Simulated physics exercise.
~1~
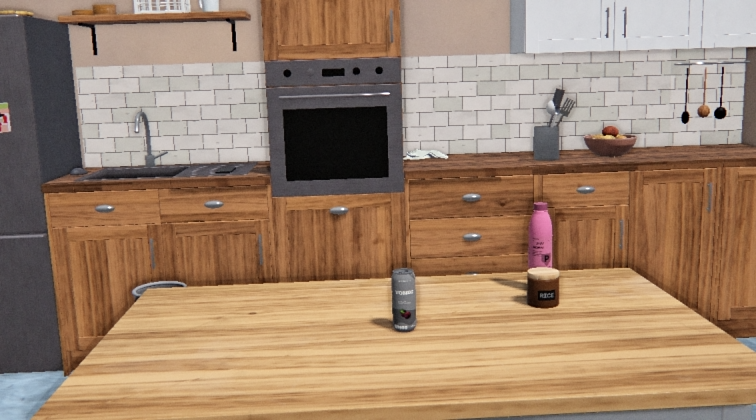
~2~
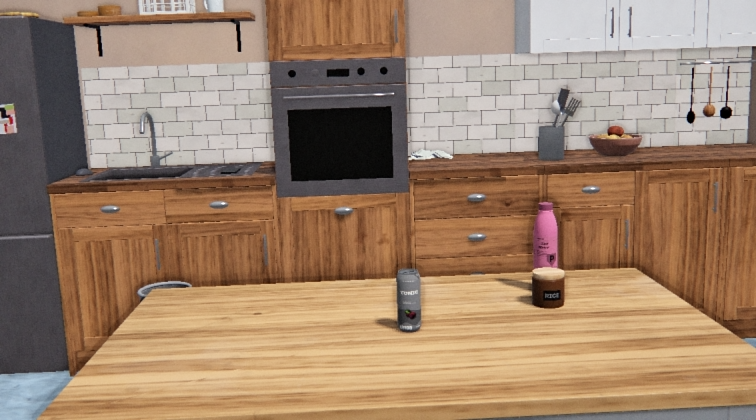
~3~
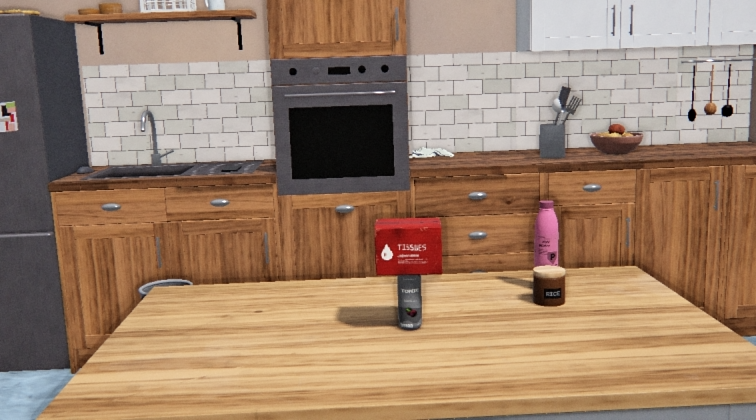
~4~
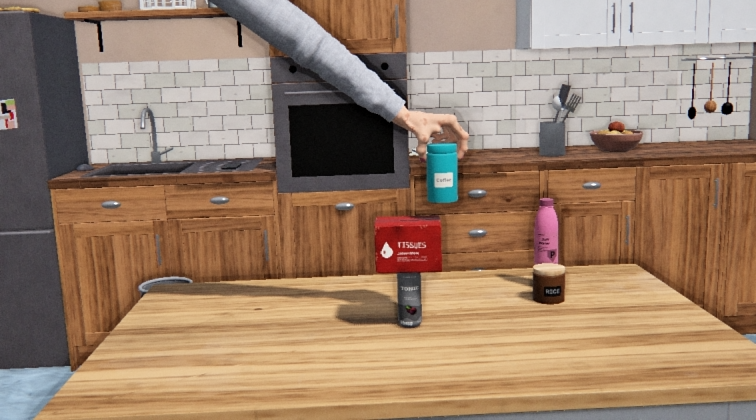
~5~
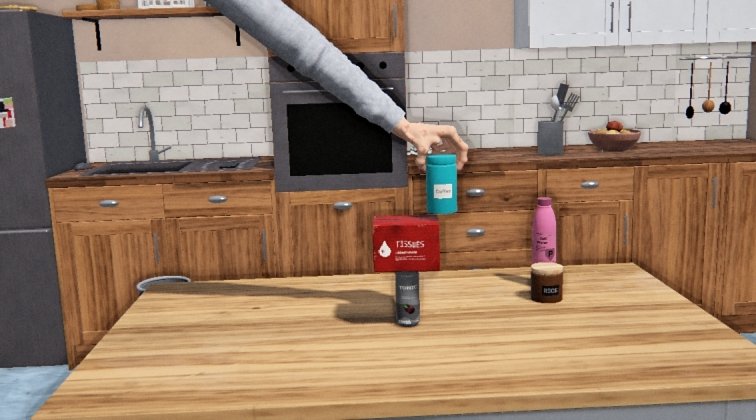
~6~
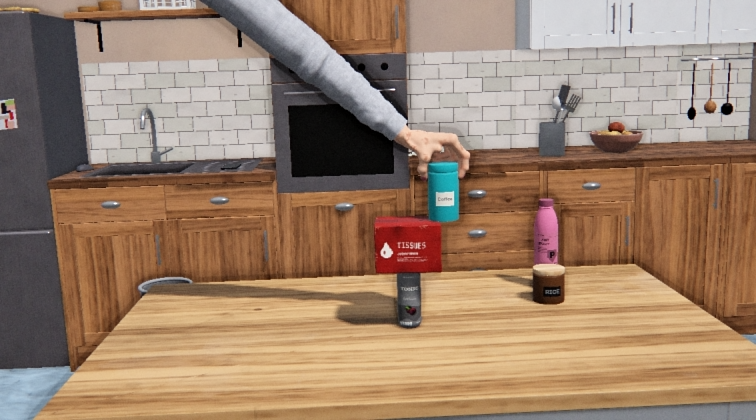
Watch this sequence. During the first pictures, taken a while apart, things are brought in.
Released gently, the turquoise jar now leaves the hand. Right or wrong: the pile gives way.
Right.
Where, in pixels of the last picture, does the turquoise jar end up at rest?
Somewhere around (549, 309) in the last picture.
Then, 0.40 s later than the last frame, turquoise jar now fallen; red box tilted by 47°.
Then, 0.50 s later than the last frame, red box now fallen.
Then, 0.60 s later than the last frame, things are still on the move.
Then, 1.30 s later than the last frame, nothing new.
When it is over, fallen, red box and turquoise jar; the other 3 as before. End places, in pixels of the last picture, turquoise jar near (549, 309). The pile loses its balance.
